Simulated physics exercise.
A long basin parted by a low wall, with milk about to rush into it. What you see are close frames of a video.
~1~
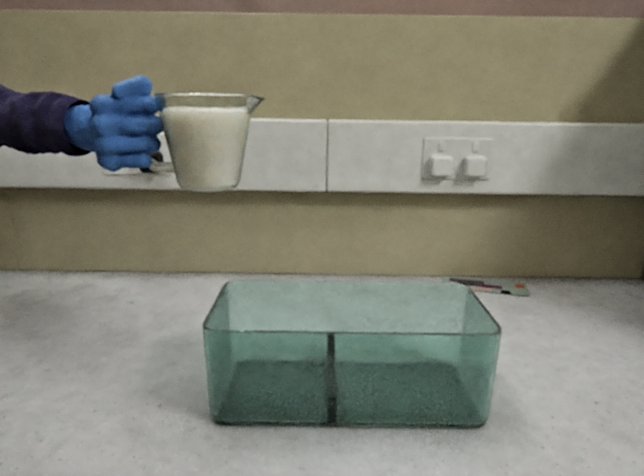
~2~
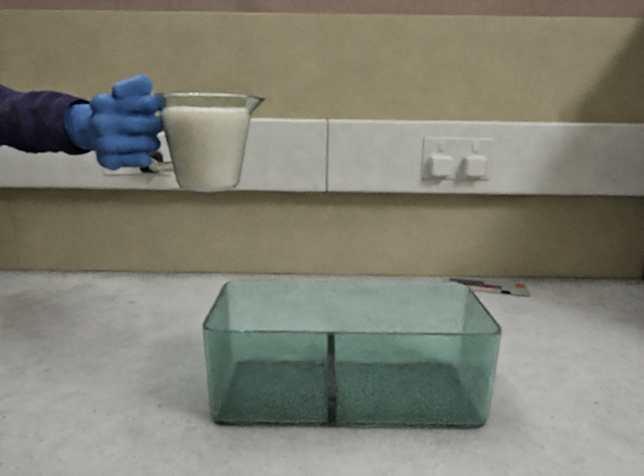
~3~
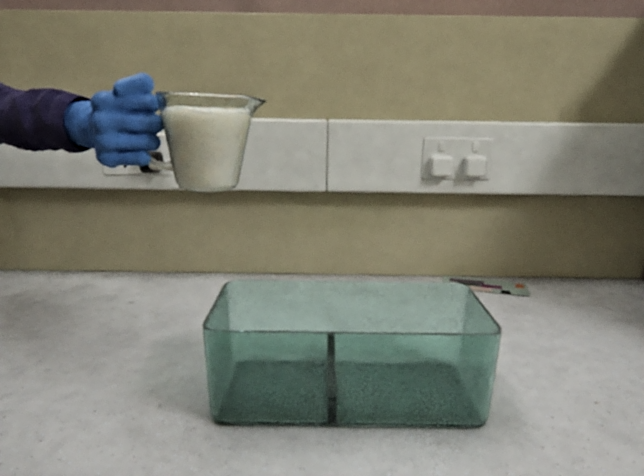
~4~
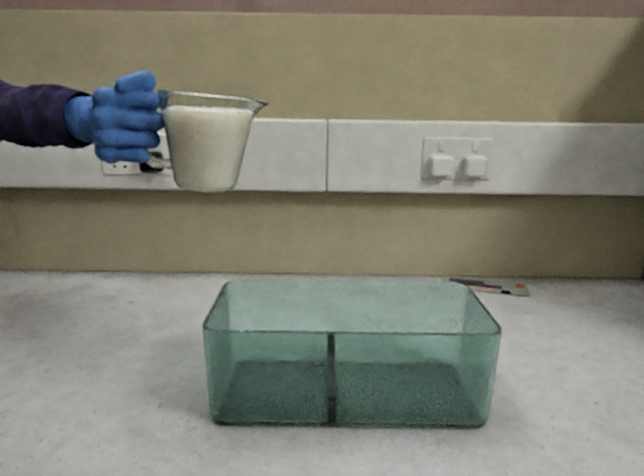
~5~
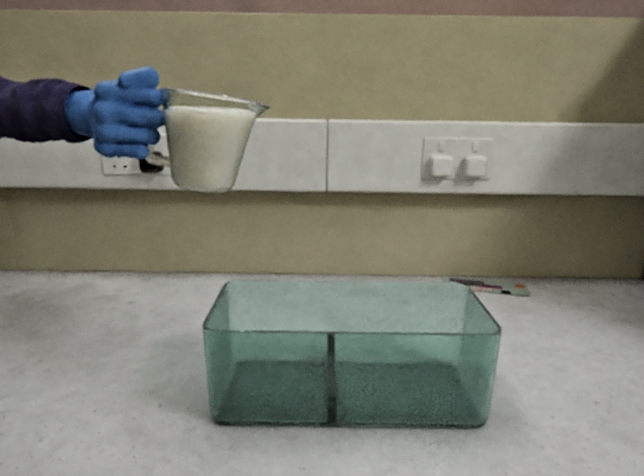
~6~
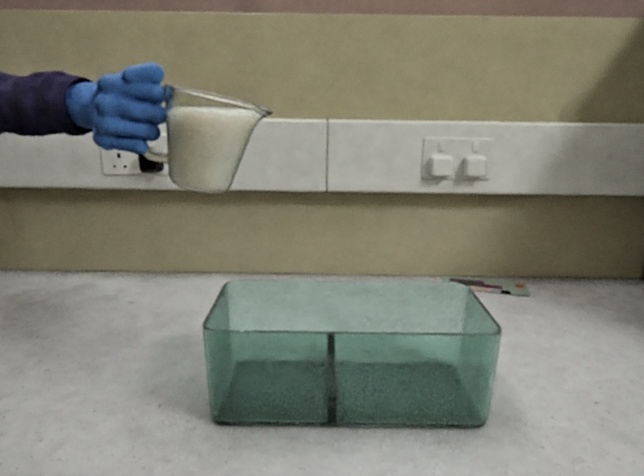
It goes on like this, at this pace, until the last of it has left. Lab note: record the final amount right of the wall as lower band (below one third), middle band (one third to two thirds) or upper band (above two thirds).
My call is that the right side sits mid-range, from a third up to two thirds.
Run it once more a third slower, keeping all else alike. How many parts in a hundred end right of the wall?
Close to 55 out of every hundred.
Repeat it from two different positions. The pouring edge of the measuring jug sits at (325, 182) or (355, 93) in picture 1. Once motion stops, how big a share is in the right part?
First try: About 90 %; second try: About 90 %.
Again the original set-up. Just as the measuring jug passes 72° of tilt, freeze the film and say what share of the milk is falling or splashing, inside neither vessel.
About 30 per cent.
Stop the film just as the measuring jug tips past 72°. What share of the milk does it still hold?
Around 65 in a hundred.
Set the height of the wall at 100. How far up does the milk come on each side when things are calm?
Left near 30; right near 20.
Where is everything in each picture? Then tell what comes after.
The first picture shows tilt 0°; pouring edge (265, 97); surface from (165, 109) to (250, 110); the long basin's rim runs from (215, 304) to (483, 307); the wall's top is at (332, 365).
The second picture shows tilt 1°; pouring edge (266, 98); surface from (165, 108) to (251, 110).
The third picture shows tilt 2°; pouring edge (267, 99); surface from (166, 108) to (251, 111).
The fourth picture shows tilt 5°; pouring edge (268, 102); surface from (167, 107) to (253, 111).
The fifth picture shows tilt 8°; pouring edge (271, 106); surface from (170, 108) to (256, 113).
The sixth picture shows tilt 12°; pouring edge (273, 112); surface from (172, 109) to (260, 113).
A moment on, the measuring jug is tipped part way and 67 per cent is still to pour, 2 is left of the wall and 4 right of it.
Next, the measuring jug is tipped right over and 10 per cent is still to pour, 27 is left of the wall and 39 right of it.
Then the measuring jug is tipped right over and 0 per cent is still to pour, 55 is left of the wall and 42 right of it.
Later the measuring jug is tipped right over and 0 per cent is still to pour, 54 is left of the wall and 43 right of it.
In the end 54 per cent lies left of the wall, 43 right of it and 3 outside.
